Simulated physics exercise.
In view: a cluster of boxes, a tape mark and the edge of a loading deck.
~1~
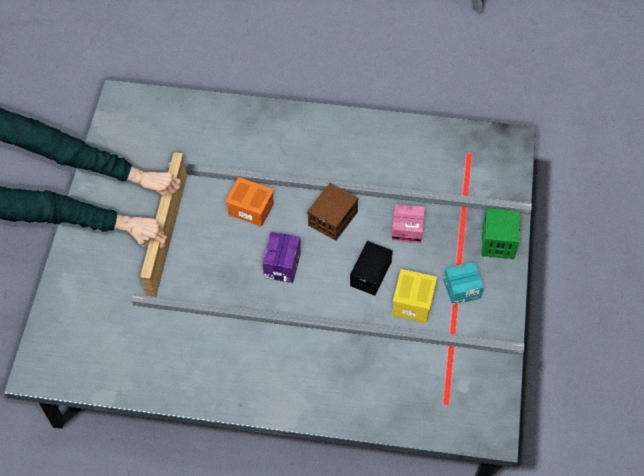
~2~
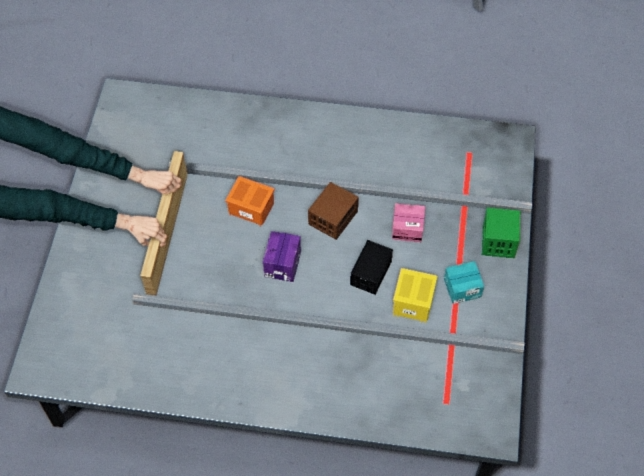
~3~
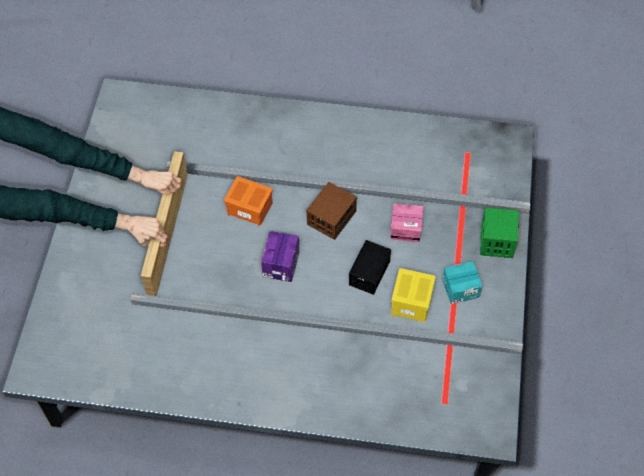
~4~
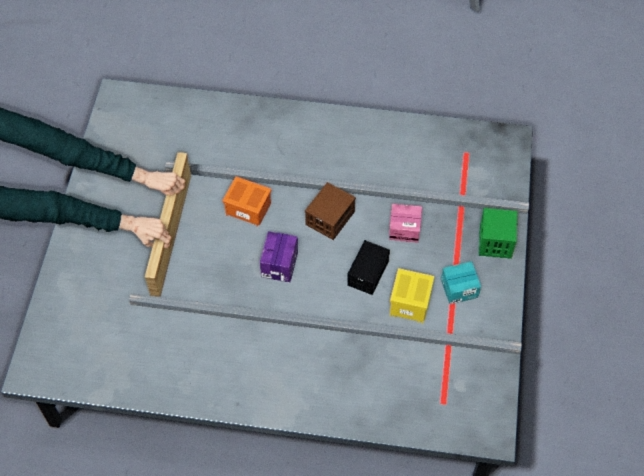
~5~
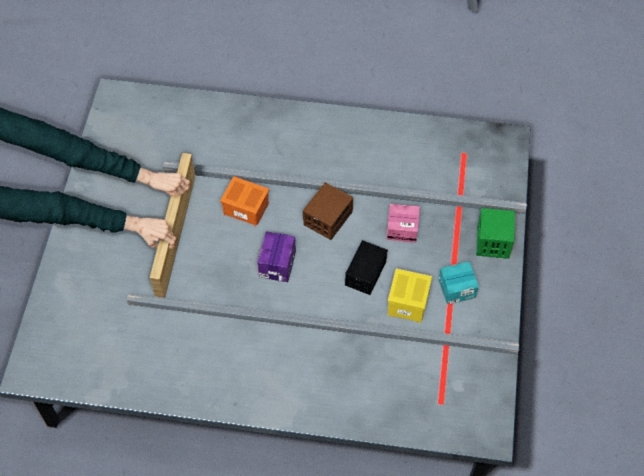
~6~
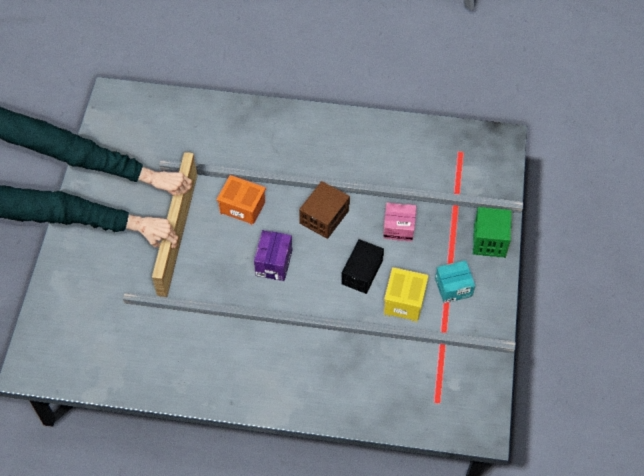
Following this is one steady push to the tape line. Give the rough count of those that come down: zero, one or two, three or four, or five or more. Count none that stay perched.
The ones going over the edge come to either three or four, I'd say.
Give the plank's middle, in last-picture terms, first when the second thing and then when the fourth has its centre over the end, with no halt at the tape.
At the first moment about (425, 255), at the next about (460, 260).
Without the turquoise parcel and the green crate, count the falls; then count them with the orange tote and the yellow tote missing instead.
You'd count 1 the first time and 2 the second time.
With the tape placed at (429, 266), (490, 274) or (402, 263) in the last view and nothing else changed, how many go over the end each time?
Going through each try, you'd get 2, 5 and 1.
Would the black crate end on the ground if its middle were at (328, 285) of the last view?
Note: Black crate is safe.
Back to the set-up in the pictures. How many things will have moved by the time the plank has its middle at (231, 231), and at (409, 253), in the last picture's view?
Tally at point one: 1; at point two: 8.
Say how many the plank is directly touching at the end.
Result: 3 in all.
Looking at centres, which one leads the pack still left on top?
It's the brown crate.
Soon after, none off yet; green crate at rest near (492, 233); turquoise parcel at rest near (455, 282); yellow tote at rest near (405, 295).
After that, none off yet; green crate displaced about its own width near (523, 237); turquoise parcel displaced about its own width near (475, 283); yellow tote displaced about its own width near (441, 306).
In the end, the number that fall off is three or four; gone, pink parcel, turquoise parcel and green crate.
